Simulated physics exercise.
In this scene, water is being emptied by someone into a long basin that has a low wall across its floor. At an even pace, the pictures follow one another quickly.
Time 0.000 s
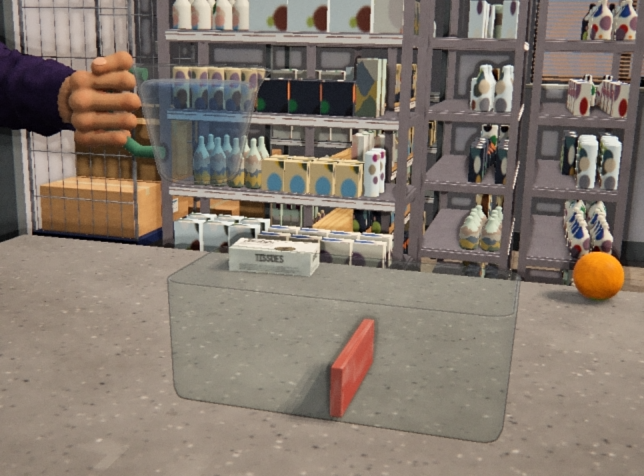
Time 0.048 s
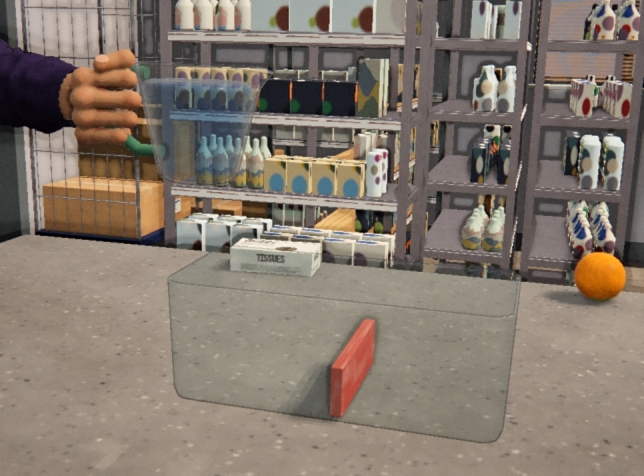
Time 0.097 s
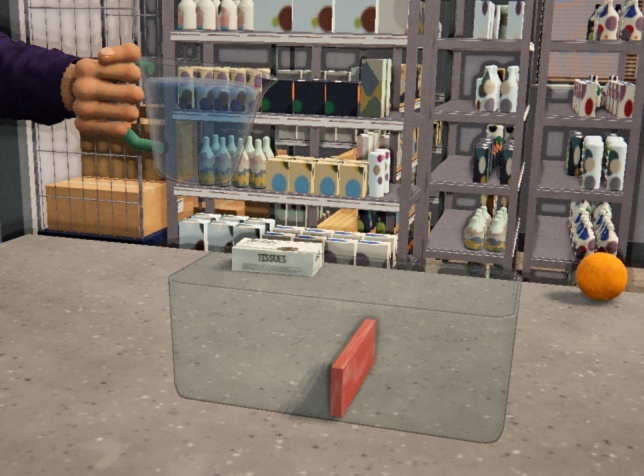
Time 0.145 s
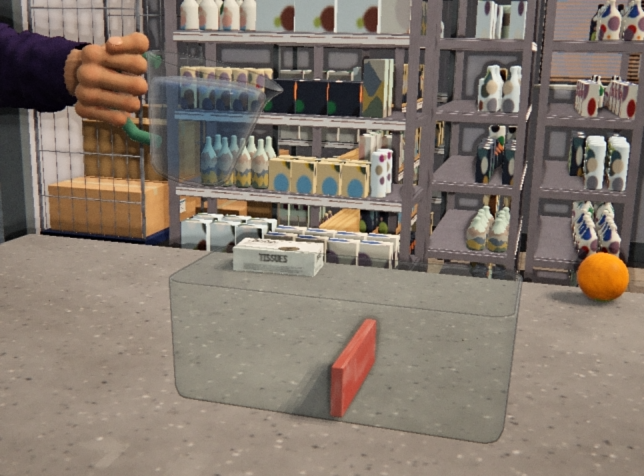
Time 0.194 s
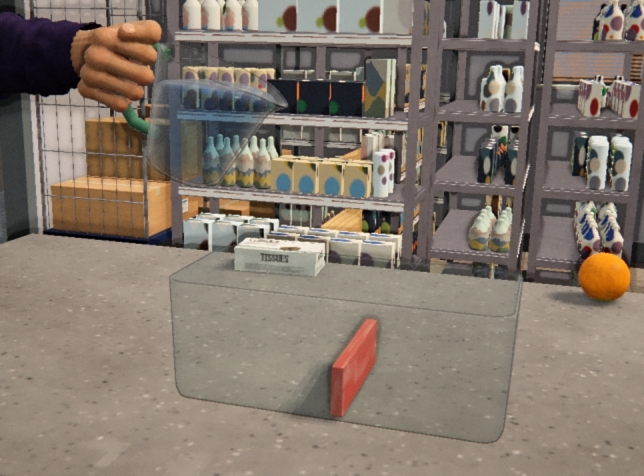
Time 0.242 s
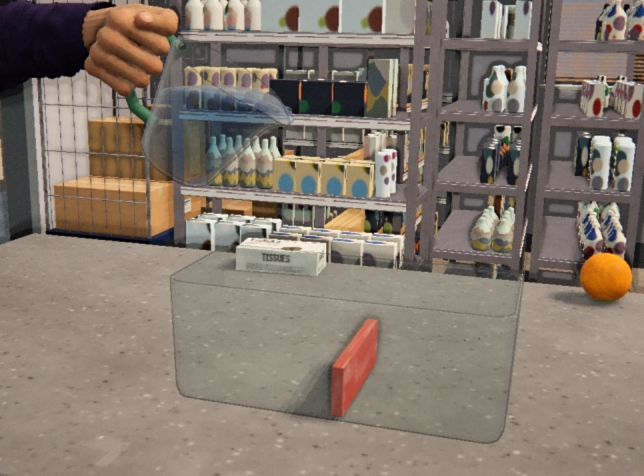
In a store with stocked shelves behind a grey counter, a hand at the left holds a clear pitcher by its green handle, nearly upright, beside a long see-through basin with a low red wall inside. The hand rises slightly and tilts the pitcher steadily rightward, its bluish water slanting toward the lip.
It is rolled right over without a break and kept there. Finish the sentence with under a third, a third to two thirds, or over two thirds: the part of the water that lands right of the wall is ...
It is under a third.
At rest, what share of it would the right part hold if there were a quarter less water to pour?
5 per cent.
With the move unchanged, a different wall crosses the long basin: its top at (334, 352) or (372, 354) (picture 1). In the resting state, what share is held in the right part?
The first one comes to 30 percent, while the second comes to 10 percent.
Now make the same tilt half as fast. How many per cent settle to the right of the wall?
It comes to around 15 per cent.
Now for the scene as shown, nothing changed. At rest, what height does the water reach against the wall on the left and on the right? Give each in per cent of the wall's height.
Once still, it is 50 % on the left and 10 % on the right.
After 0.51 s the tilt is 98° and 37 per cent is still to pour, 29 is left of the wall and 5 right of it.
After 0.71 s the tilt is 109° and 3 per cent is still to pour, 81 is left of the wall and 6 right of it.
After 0.92 s the tilt is 109° and 0 per cent is still to pour, 85 is left of the wall and 11 right of it.
After 1.14 s the tilt is 109° and 0 per cent is still to pour, 85 is left of the wall and 11 right of it.
In the end 85 per cent lies left of the wall, 12 right of it and 4 outside.
